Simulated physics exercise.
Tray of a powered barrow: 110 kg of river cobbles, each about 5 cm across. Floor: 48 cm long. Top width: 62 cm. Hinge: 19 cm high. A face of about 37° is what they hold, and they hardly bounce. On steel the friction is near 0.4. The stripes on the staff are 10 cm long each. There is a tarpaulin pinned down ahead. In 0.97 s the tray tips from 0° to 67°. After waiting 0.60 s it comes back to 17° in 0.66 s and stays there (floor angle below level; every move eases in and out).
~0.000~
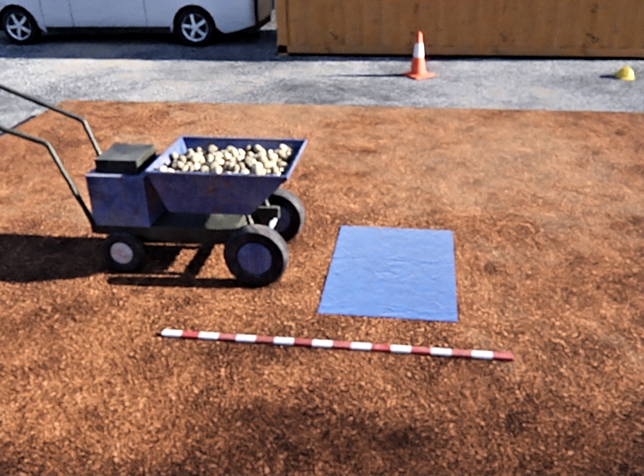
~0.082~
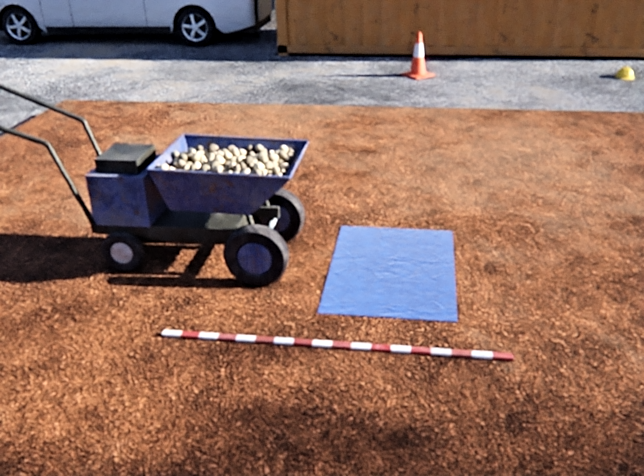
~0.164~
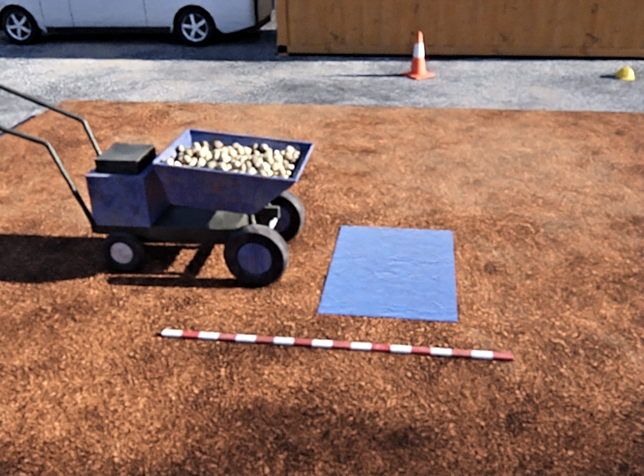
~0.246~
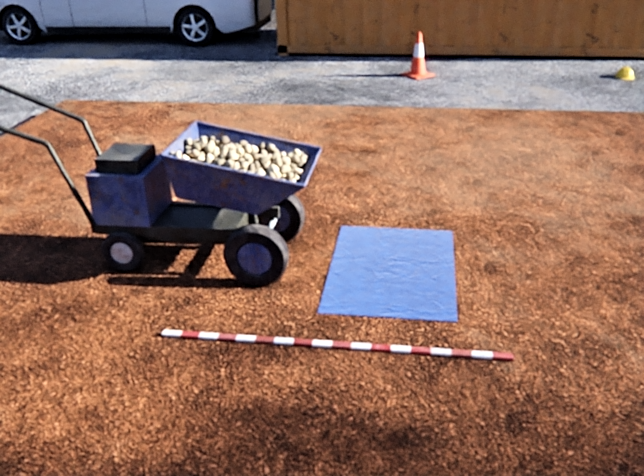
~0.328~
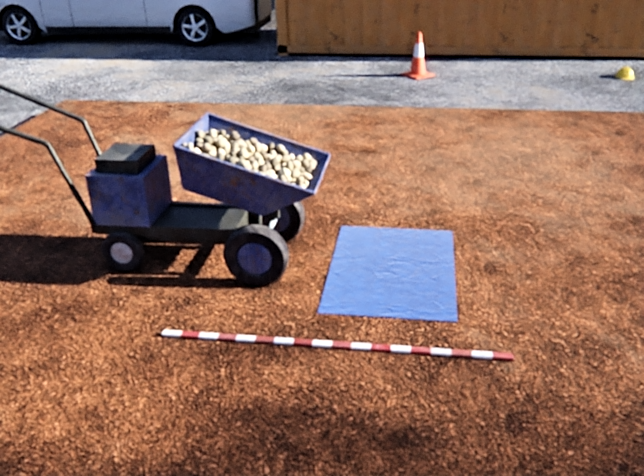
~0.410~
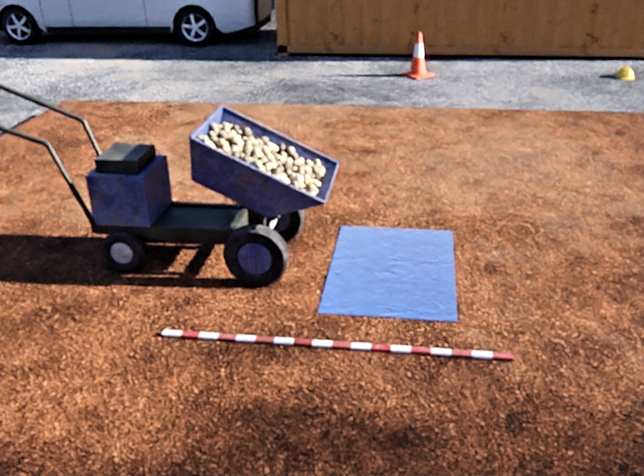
The blue tray of a small powered barrow, loaded with pale stones, tilted slowly and then faster toward the right, its back end rising, while the barrow stayed still beside a blue tarpaulin.
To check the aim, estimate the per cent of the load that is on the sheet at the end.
I would say roughly 85 per cent of the load.
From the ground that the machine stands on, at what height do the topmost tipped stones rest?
It rests some 20 cm higher than the ground the machine stands on.
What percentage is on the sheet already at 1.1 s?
By then, around 40 percent.
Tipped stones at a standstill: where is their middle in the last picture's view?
Their middle lands near (400, 265).
After 0.7 s the floor is at 57°; 100 % in the tray; the foremost stones are at (355, 223).
After 1.1 s the floor is at 67°; 62 % in the tray, 38 % on the sheet; the foremost stones are at (418, 273).
After 2.7 s the floor is at 17°; 1 % in the tray, 1 % short of the sheet, 83 % on the sheet, 16 % off the sheet elsewhere; the foremost stones are at (574, 276).
After 4.6 s the floor is at 17°; 1 % in the tray, 1 % short of the sheet, 83 % on the sheet, 16 % off the sheet elsewhere; the foremost stones are at (574, 276).
